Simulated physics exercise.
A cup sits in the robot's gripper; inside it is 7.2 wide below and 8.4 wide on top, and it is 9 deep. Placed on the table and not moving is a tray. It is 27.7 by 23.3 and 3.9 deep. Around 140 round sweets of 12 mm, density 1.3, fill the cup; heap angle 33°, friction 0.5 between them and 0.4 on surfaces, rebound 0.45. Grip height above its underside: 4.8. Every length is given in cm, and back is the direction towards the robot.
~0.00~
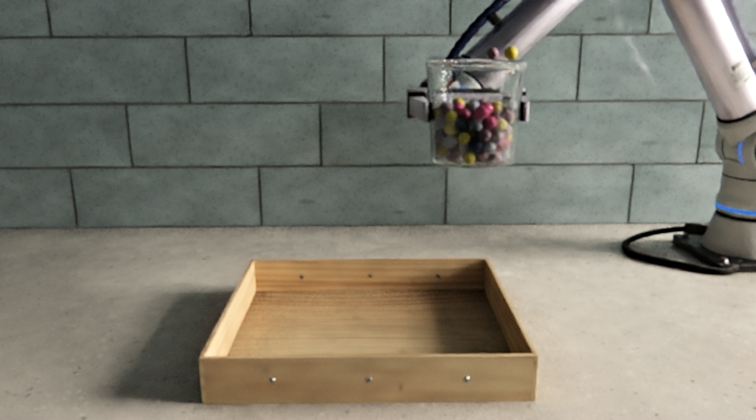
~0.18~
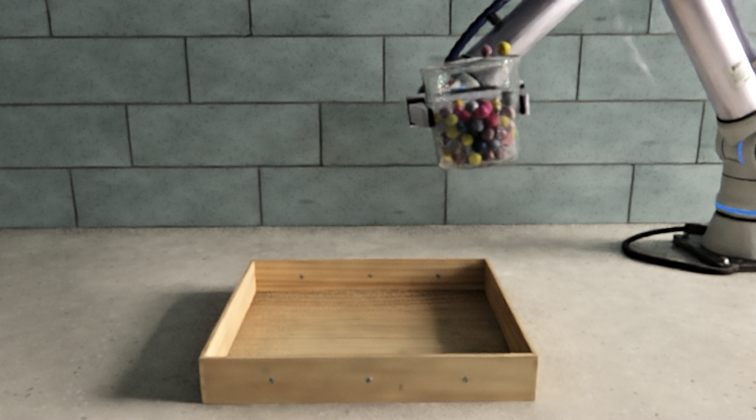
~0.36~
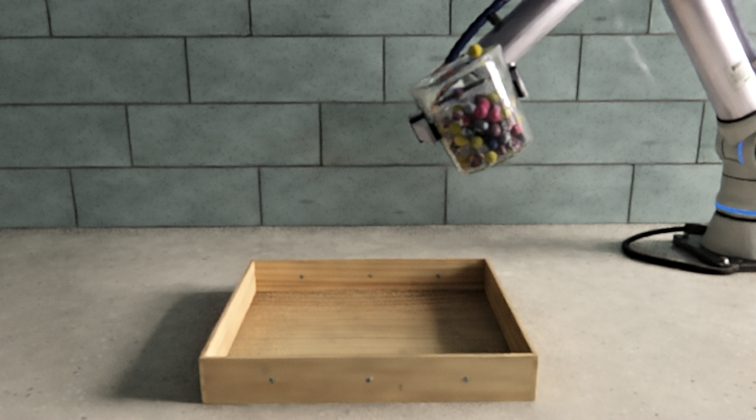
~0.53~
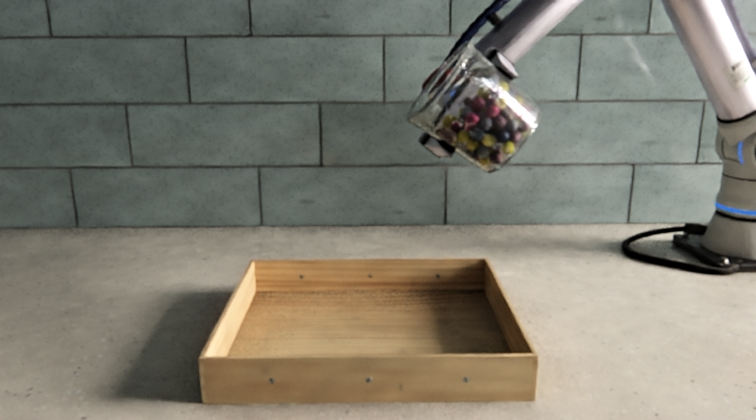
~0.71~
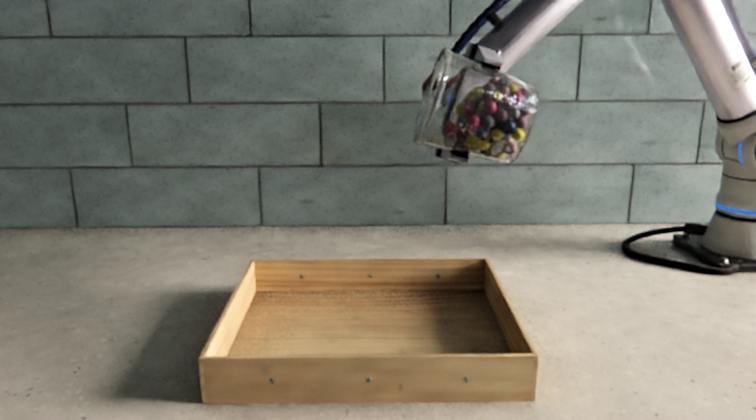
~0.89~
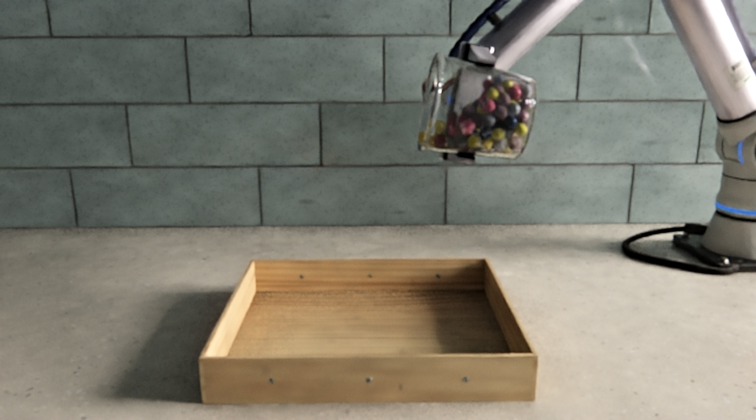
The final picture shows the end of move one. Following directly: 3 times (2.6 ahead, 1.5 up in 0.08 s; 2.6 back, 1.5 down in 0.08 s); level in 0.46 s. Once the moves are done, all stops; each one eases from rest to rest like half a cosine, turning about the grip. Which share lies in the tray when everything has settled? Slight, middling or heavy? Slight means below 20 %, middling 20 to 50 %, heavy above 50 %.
Heavy.
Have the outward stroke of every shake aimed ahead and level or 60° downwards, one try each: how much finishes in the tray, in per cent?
Estimates, in order: 70 % then 25 %.
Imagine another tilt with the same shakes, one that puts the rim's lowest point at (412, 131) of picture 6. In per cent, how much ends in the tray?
Roughly 55 per cent.
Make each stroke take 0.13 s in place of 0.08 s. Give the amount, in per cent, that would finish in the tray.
In that case it would be near 60 percent.
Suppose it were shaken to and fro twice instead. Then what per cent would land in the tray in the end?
In that case it would be near 80 percent.
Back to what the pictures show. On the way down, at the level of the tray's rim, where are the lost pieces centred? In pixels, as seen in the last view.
Near (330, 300).
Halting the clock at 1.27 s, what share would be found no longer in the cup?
By then near 80 % is out.
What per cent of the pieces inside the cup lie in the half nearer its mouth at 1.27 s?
My estimate is near 60 per cent.
By 1.27 s, tilted 80° forward, highest piece 23 above the table; 70 in the tray, 30 in the cup, 37 in flight or on a rim.
By 1.64 s, tilted 29° forward, highest piece 26 above the table; 122 in the tray, 12 in the cup, 1 on the table or floor, 2 in flight or on a rim.
By 2.03 s, level, highest piece 22 above the table; 124 in the tray, 12 in the cup, 1 on the table or floor.
By 3.08 s, level, highest piece 21 above the table; 124 in the tray, 12 in the cup, 1 on the table or floor.
Final count, 124 in the tray, 12 in the cup, 1 on the table or floor. That is 91 % in the tray.
